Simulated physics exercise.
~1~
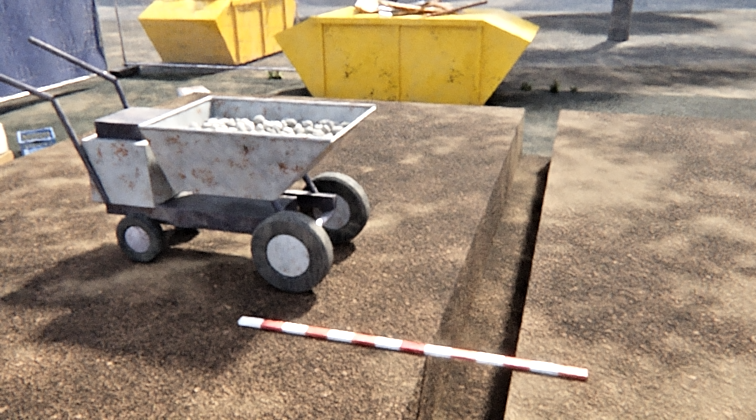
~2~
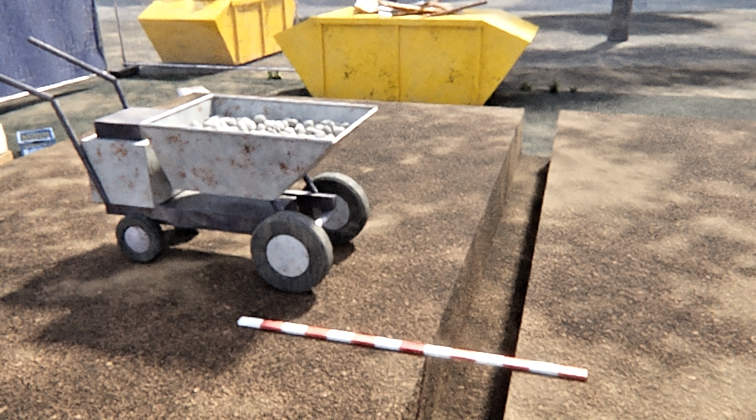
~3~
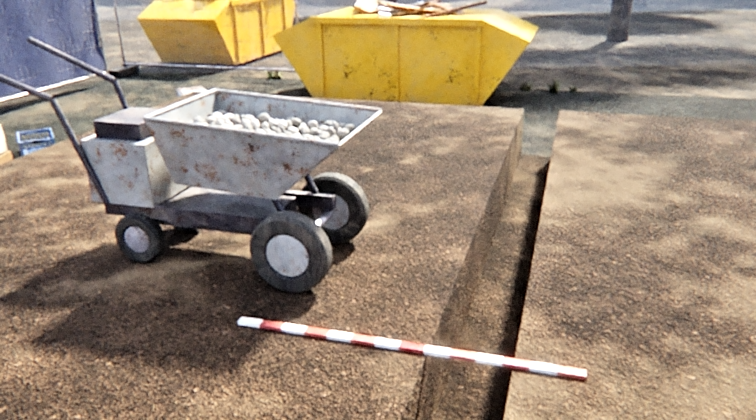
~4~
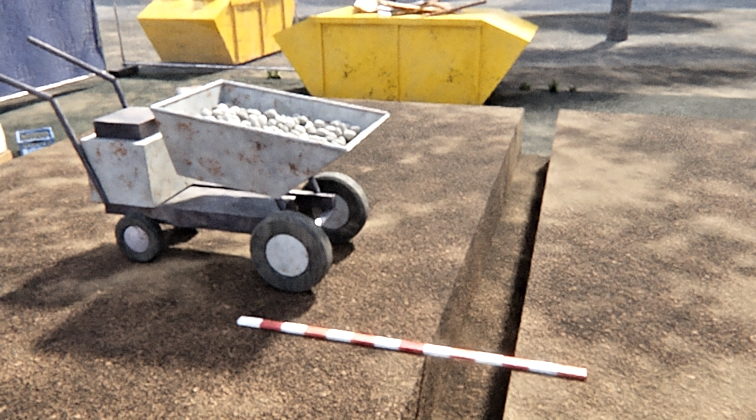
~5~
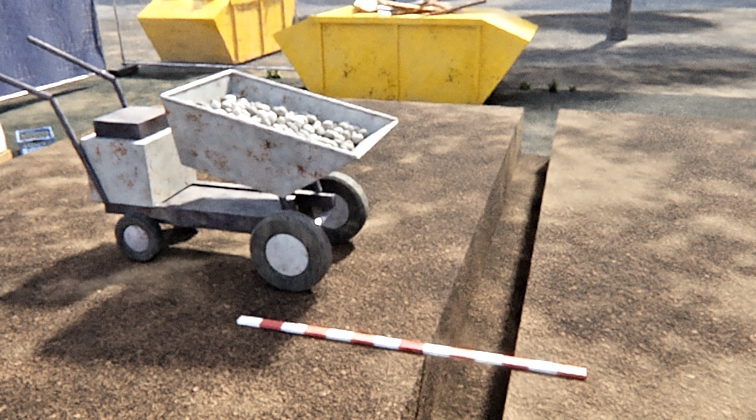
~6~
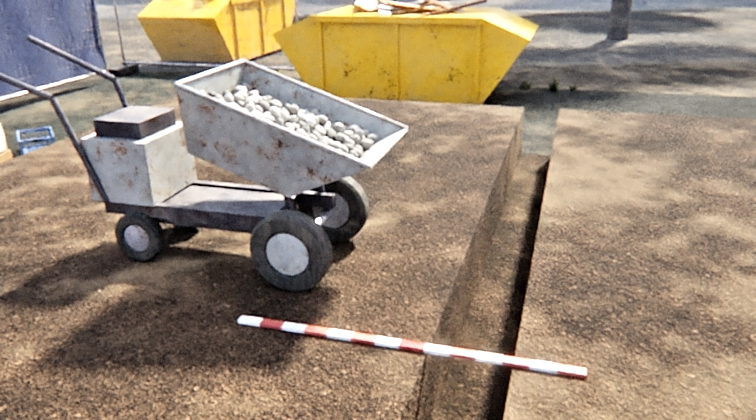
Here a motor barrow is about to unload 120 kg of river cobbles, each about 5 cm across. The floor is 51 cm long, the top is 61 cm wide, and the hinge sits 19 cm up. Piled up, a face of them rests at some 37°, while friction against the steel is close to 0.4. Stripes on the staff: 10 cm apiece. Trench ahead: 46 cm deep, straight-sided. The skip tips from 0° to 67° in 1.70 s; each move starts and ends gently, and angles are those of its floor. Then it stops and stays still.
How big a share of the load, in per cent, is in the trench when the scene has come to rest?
A share of about 100 percent.
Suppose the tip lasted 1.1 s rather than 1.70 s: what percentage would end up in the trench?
That works out at about 100 in a hundred.
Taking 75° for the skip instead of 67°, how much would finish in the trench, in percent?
About 90%.
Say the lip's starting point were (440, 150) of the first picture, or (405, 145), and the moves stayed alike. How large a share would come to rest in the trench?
Around 15 and then 40 percent.
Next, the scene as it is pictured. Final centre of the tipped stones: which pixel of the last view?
Their middle is at about (489, 349).
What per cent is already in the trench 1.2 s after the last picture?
Some 50 per cent.
Then, 0.7 s after the last picture the floor is at 56°, 100 % in the skip; the foremost stones are at (427, 213).
Then, 1.2 s after the last picture the floor is at 67°, 45 % in the skip, 4 % short of the trench, 50 % in the trench; the foremost stones are at (515, 355).
Then, 1.6 s after the last picture the floor is at 67°, 16 % in the skip, 4 % short of the trench, 80 % in the trench; the foremost stones are at (519, 343).
Then, 3.5 s after the last picture the floor is at 67°, 0 % in the skip, 100 % in the trench; the foremost stones are at (520, 350).
